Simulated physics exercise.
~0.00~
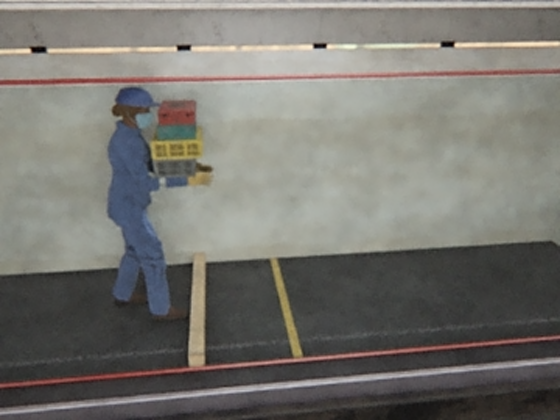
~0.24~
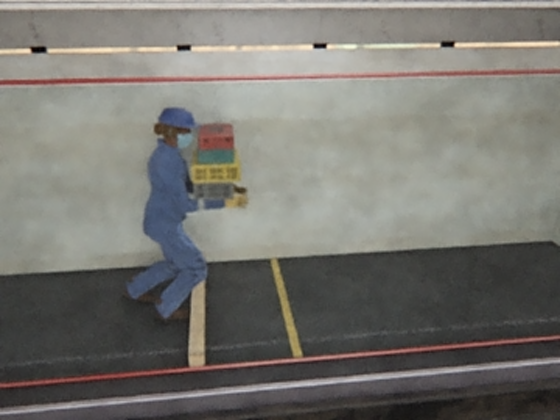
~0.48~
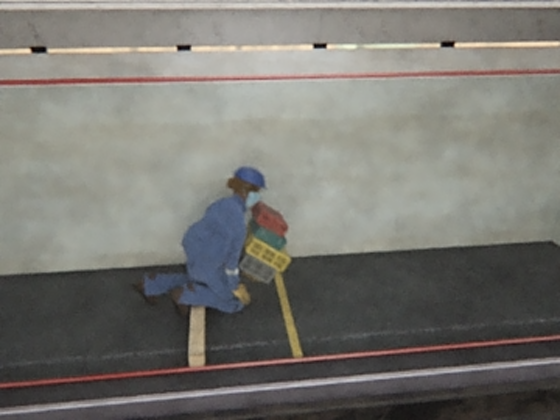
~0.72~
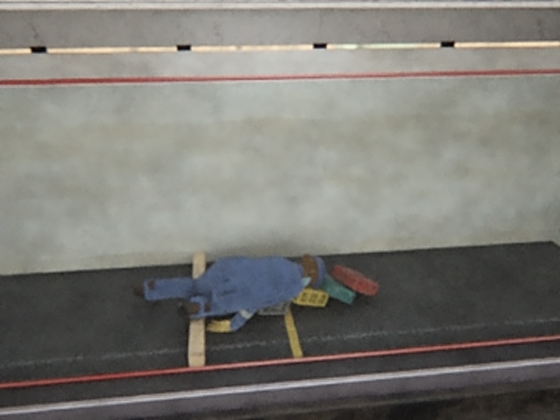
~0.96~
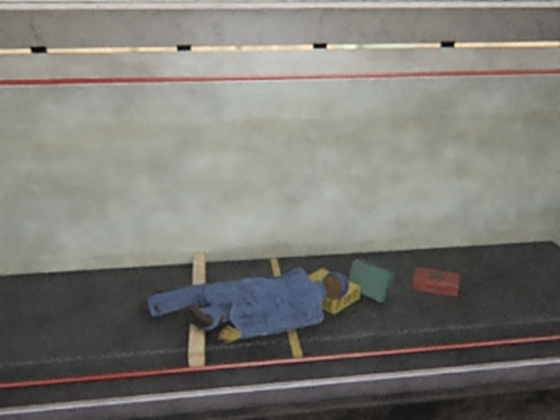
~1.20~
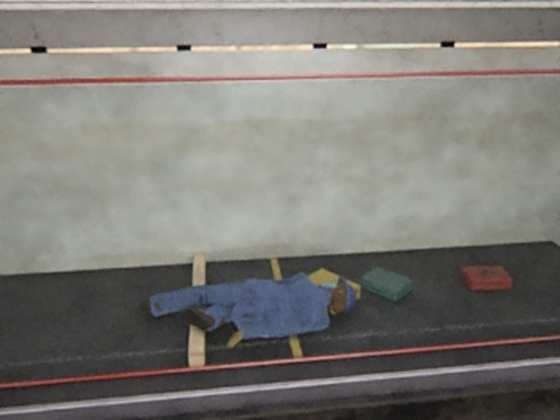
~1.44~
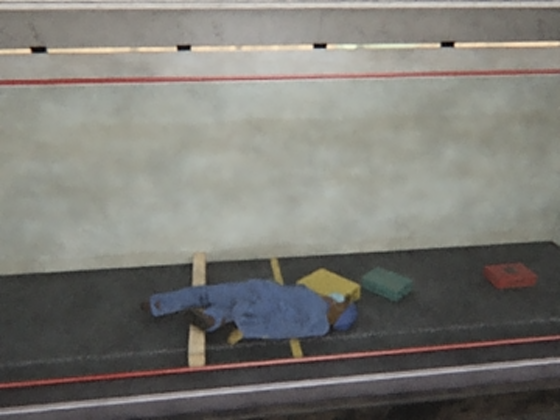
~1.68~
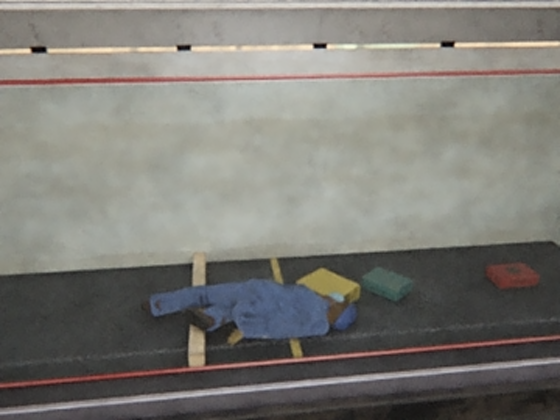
A person in blue carrying a stack of colorful crates pitched forward over a low rail and fell flat, spilling the load to the right, and ended up lying still with their head past the yellow line, the red box farthest away.
